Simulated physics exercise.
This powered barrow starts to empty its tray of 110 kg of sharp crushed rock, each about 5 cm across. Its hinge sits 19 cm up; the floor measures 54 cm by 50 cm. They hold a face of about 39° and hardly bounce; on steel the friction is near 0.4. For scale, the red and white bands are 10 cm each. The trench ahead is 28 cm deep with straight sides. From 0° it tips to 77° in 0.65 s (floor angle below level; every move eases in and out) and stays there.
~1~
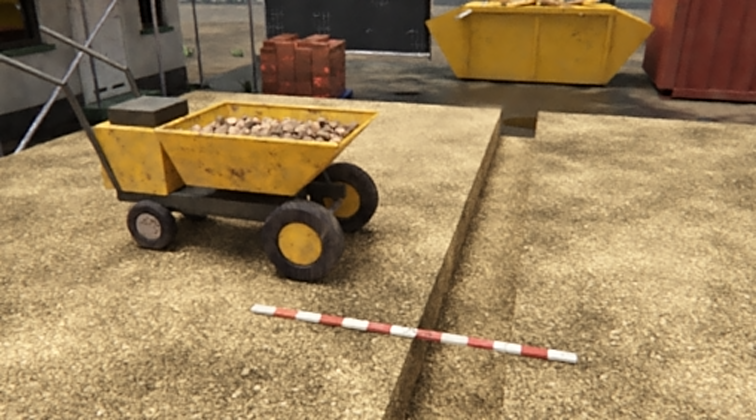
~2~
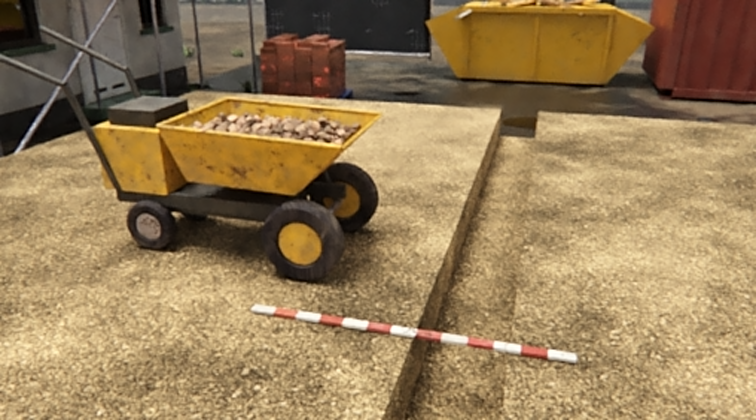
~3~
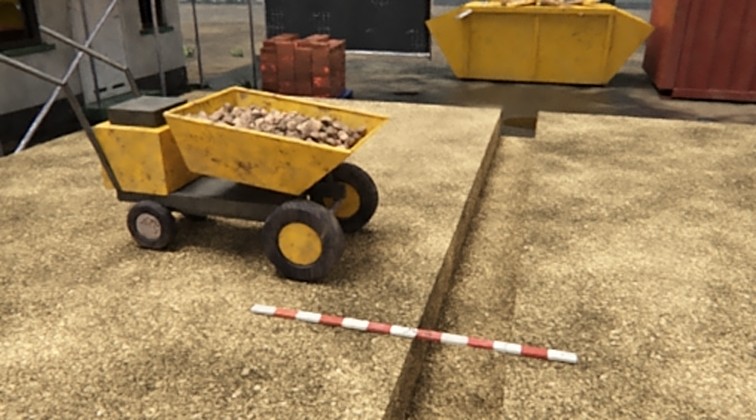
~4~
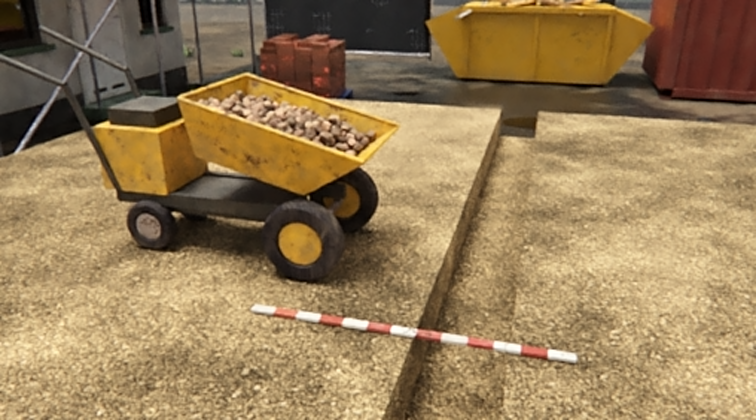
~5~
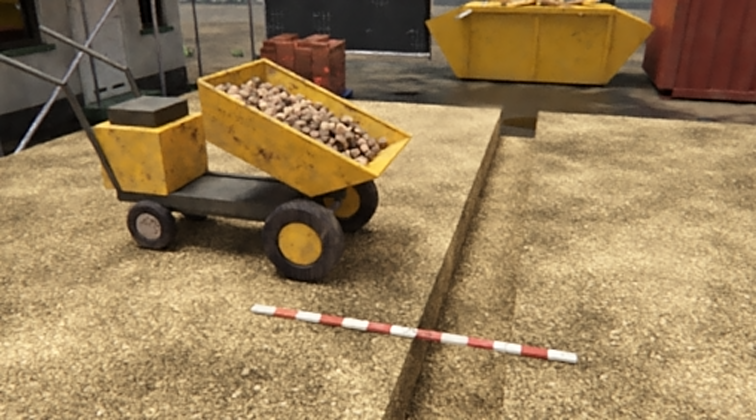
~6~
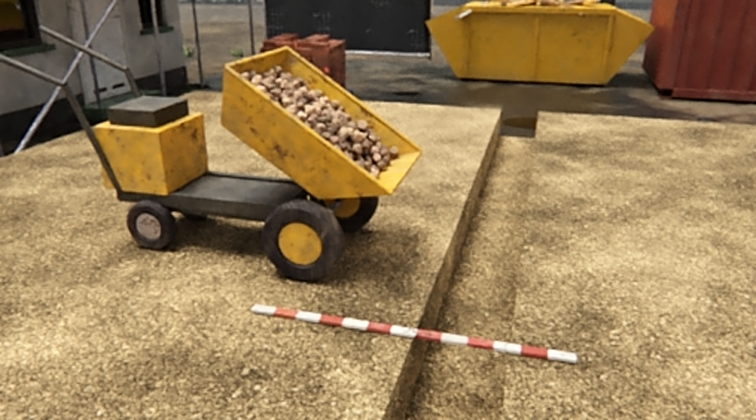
Building yard with a trench and a red and white pole, a yellow powered barrow steadily tilting its stone-filled tray down toward the right.
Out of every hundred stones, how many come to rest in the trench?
About 98 per cent.
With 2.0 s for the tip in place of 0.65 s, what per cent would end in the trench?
It would be near 100 per cent.
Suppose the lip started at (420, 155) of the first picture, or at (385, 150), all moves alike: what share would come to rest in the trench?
About 35 and 70 per cent.
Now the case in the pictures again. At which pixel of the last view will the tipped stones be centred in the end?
Their middle is at about (479, 305).
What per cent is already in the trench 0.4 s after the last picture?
About 35 per cent by then.
Then, 0.2 s after the last picture the floor is at 65°, 100 % in the tray; the foremost stones are at (413, 208).
Then, 0.4 s after the last picture the floor is at 77°, 61 % in the tray, 3 % short of the trench, 36 % in the trench; the foremost stones are at (495, 325).
Then, 0.8 s after the last picture the floor is at 77°, 5 % in the tray, 2 % short of the trench, 92 % in the trench, 1 % past the trench; the foremost stones are at (555, 275).
Then, 2.8 s after the last picture the floor is at 77°, 0 % in the tray, 98 % in the trench, 1 % past the trench; the foremost stones are at (567, 279).
